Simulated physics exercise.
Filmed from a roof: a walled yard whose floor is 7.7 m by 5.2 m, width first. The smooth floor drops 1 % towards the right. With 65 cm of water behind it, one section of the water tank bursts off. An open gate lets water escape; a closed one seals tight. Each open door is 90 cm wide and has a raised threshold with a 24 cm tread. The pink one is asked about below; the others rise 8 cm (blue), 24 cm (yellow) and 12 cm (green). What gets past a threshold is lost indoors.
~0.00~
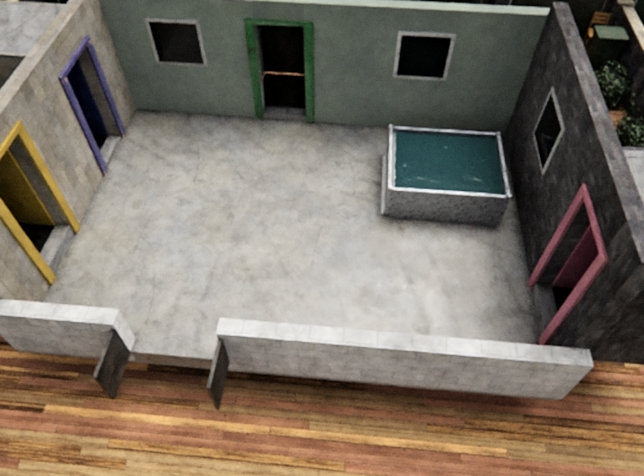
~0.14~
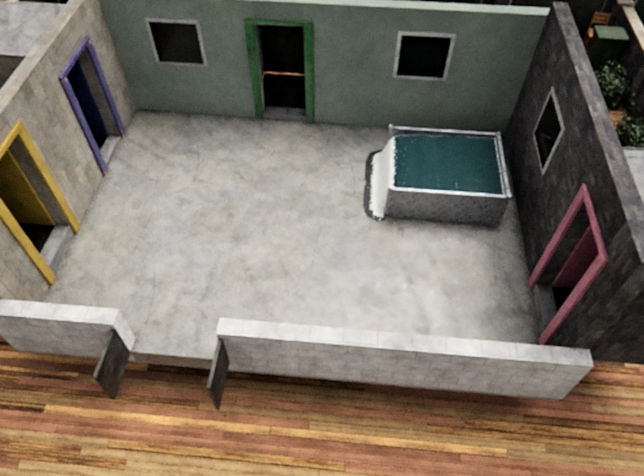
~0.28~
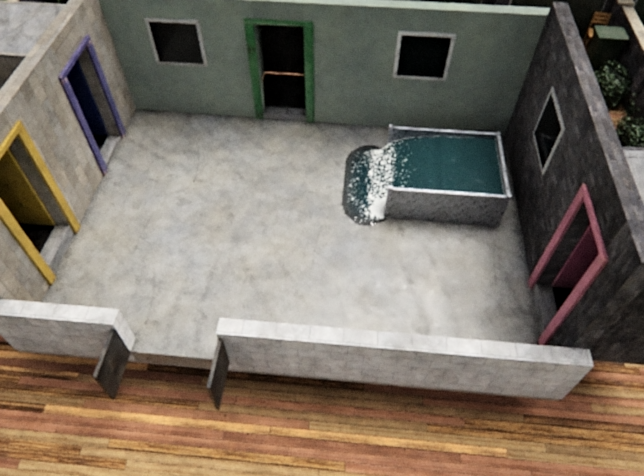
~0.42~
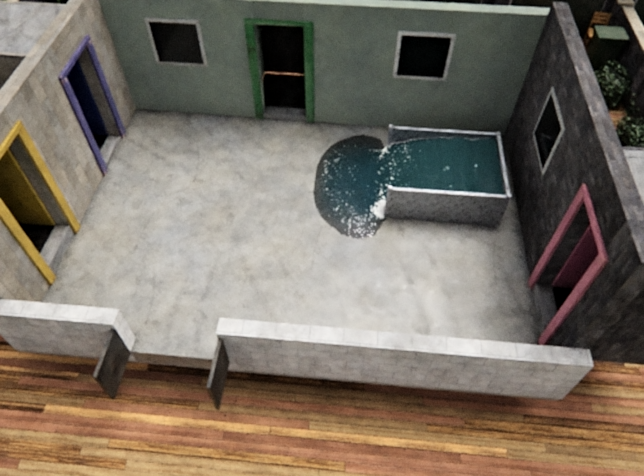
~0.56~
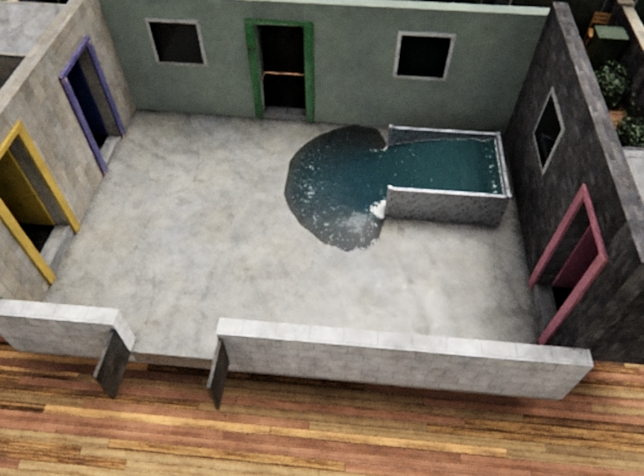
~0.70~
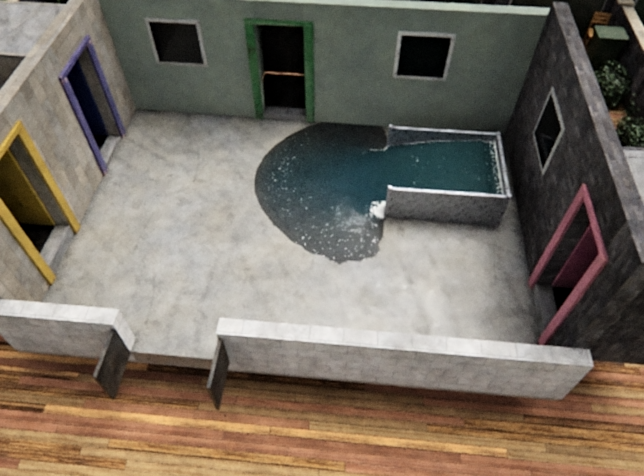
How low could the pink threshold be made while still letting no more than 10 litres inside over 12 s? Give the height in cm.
It would have to be roughly 8 cm high.
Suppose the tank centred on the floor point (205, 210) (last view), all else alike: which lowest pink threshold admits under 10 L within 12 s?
About 7.5 cm.
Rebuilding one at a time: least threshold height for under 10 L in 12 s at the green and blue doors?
About 10.0 cm at green and 17 cm at blue.
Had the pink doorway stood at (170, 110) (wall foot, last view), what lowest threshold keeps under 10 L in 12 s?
Roughly 16 cm.
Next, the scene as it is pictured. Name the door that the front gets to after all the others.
It is the pink one.
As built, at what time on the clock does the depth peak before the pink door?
Near 10.0 s.
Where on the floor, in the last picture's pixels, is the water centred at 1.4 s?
Around (372, 185).
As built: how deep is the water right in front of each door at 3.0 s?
Depths in cm: Blue 22, yellow 15, pink 0, green 11.
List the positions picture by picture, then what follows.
The water tank at (446, 163) is whole and still, 65 cm deep; the pink door at (560, 278) is dry, in the first picture.
The gap is at (389, 175), the front 0.3 m out at (371, 212); the back of the water tank holds 65 cm, in the second picture.
Water pours out at (389, 177) and has run 0.7 m, to (348, 205); about 12 cm deep outside, 65 cm at the back, in the third picture.
The front is at (319, 198), 1.3 m from the gap at (389, 178); 2.5 m2 of floor is wet, 65 cm left at the back, in the fourth picture.
Water pours out at (389, 179) and has run 1.8 m, to (290, 196); about 7 cm deep outside, 59 cm at the back, in the fifth picture.
The front is at (260, 181), 2.4 m from the gap at (389, 179); 5.9 m2 of floor is wet, 54 cm left at the back; 2.9 m in a straight line remain to the pink door at (560, 278), in the sixth picture.
After 1.4 s water covers 40 % of the floor, deepest (26 cm) near (382, 196); it has not reached the pink door.
After 3.0 s water covers 65 % of the floor, deepest (29 cm) near (132, 119); it has not reached the pink door.
After 12.0 s water covers 95 % of the floor, deepest (12 cm) near (522, 271); 11 cm at the pink door, 0 litres in over its 19 cm threshold.
At the pink door as built, the water arrived by 9.0 s and peaked near 11 cm at 10.0 s.
With a threshold of 6.5 cm, 21 litres would have come in within the 12 s; with 10 cm, 1 litre. So under 10 litres takes about 8 cm.
